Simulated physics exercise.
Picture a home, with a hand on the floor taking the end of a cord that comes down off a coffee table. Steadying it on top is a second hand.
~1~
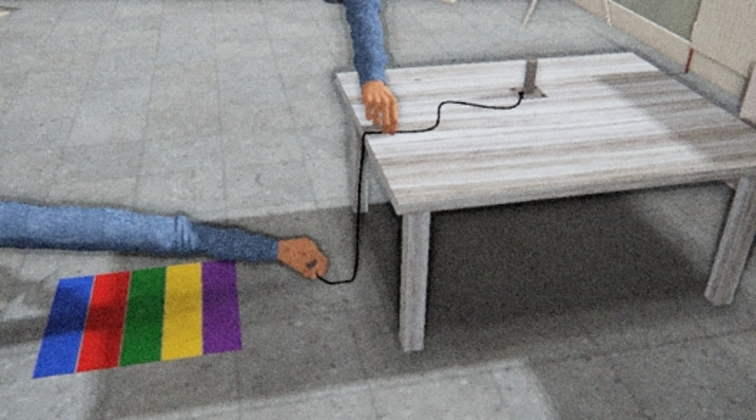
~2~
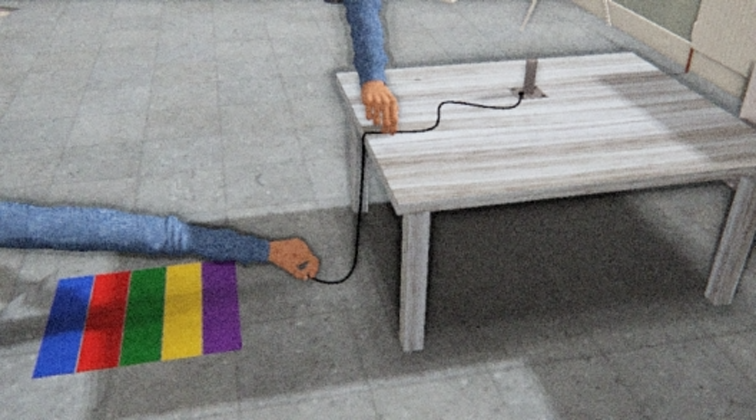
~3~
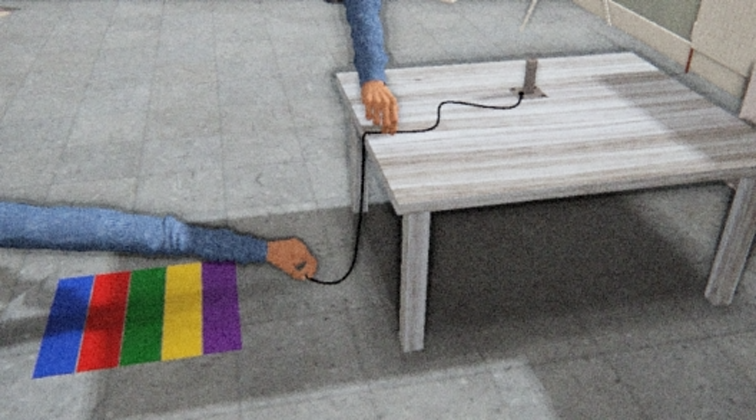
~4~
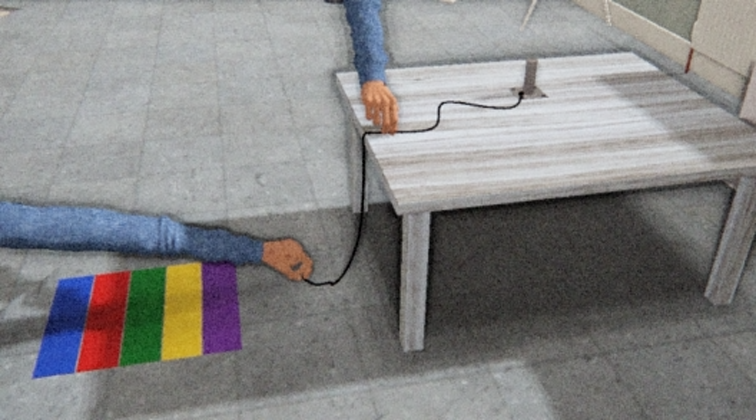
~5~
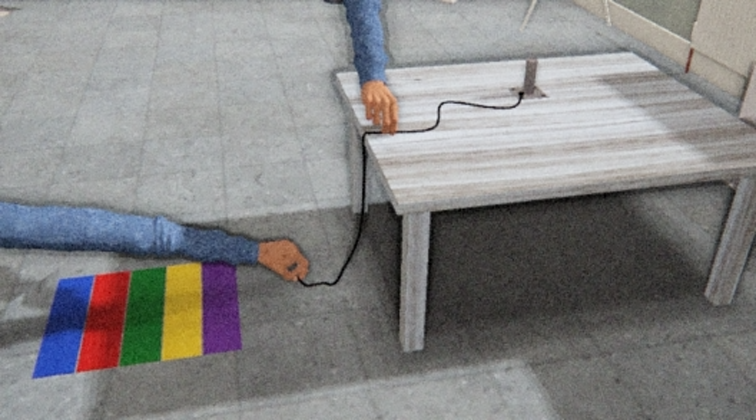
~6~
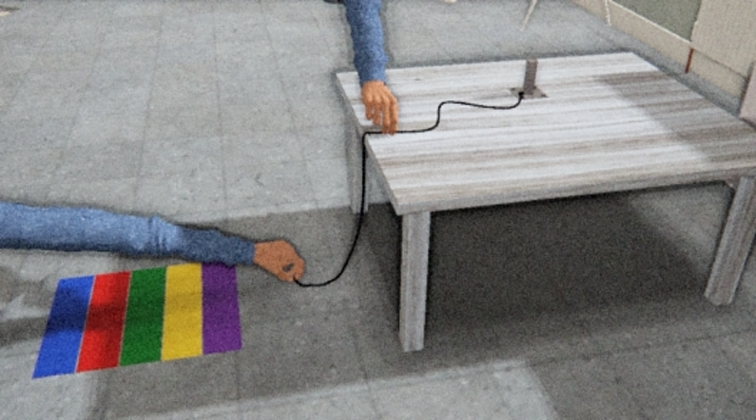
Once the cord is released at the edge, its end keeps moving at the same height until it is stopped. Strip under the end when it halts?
Green strip.
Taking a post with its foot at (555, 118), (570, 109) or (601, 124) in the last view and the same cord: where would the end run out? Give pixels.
One per try, in order: (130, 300), (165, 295), (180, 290).
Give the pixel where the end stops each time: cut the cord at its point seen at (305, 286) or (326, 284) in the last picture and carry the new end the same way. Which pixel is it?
Case by case: Roughly (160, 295), then roughly (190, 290).
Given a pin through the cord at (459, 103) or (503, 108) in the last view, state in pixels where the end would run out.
Pixel positions per try: (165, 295); (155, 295).
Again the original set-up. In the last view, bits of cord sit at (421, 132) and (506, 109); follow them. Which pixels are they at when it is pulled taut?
First one: (352, 128); second one: (480, 100).
Soon after, end near (198, 289); over yellow.
After that, end near (159, 294); over green.
At the stop, end near (134, 297); over green. It gets as far as the green strip.
